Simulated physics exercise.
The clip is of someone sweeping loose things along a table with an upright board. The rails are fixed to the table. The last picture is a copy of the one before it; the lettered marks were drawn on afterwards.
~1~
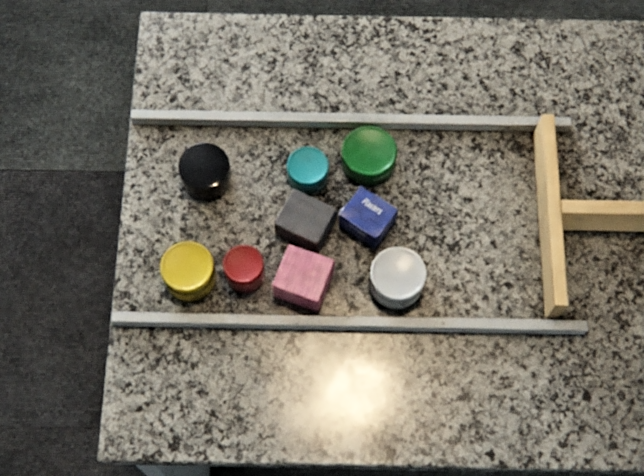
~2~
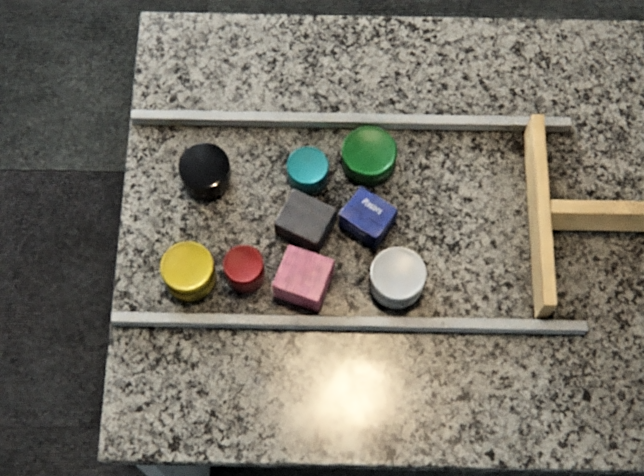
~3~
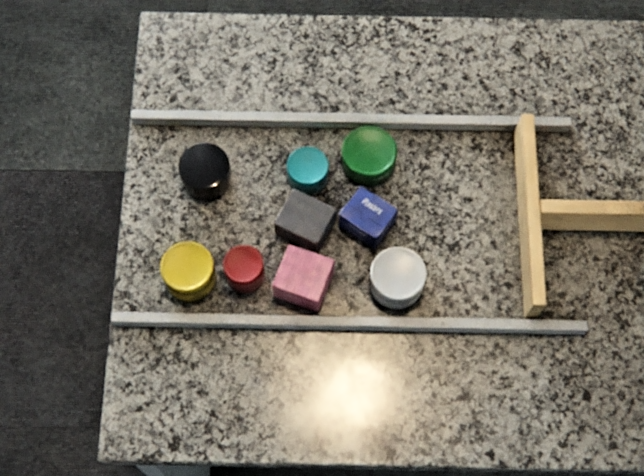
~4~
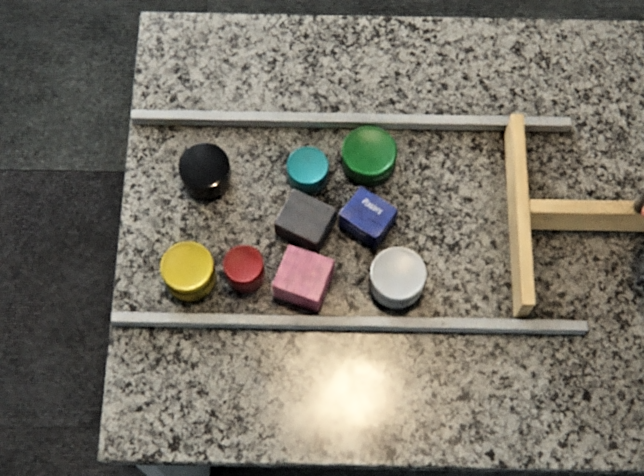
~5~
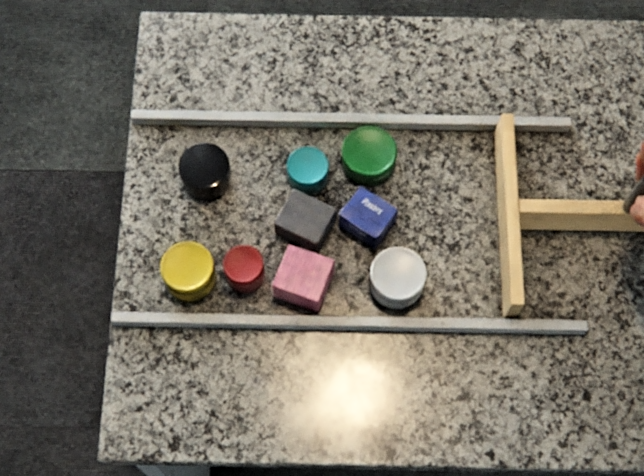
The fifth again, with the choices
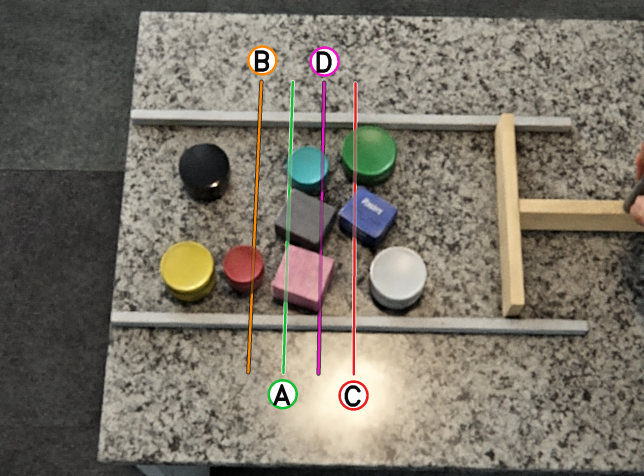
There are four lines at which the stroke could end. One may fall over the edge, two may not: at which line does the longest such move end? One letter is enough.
B is the last line within the limit.
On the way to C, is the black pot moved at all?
By then, no.
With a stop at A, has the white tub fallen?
No.
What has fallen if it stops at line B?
The yellow tub goes over.
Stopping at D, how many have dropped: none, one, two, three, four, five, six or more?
In all, none.
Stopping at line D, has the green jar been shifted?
Yes.
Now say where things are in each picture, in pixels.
Grey block (306, 221); red jar (244, 270); blue box (368, 217), in the first picture.
Board (545, 206); yellow tub (189, 271), in the second picture.
Board (533, 206); turquoise jar (308, 172), in the third picture.
Board (523, 206); pink block (304, 279), in the fourth picture.
Board (513, 205); grey block (306, 221); red jar (244, 270); blue box (368, 217), in the fifth picture.
On the marked copy, A at (288, 219); B at (255, 219); C at (355, 221); D at (322, 220).
With B. Early on, board (420, 204); white tub (384, 279); yellow tub (189, 272).
Further on, board (327, 202); yellow tub (150, 273); red jar (196, 266).
At the end, board (259, 201); yellow tub over the edge; black pot (126, 189); one fallen.
As for the rest, A is within the limit but short; C is within the limit but short; D is within the limit but short.
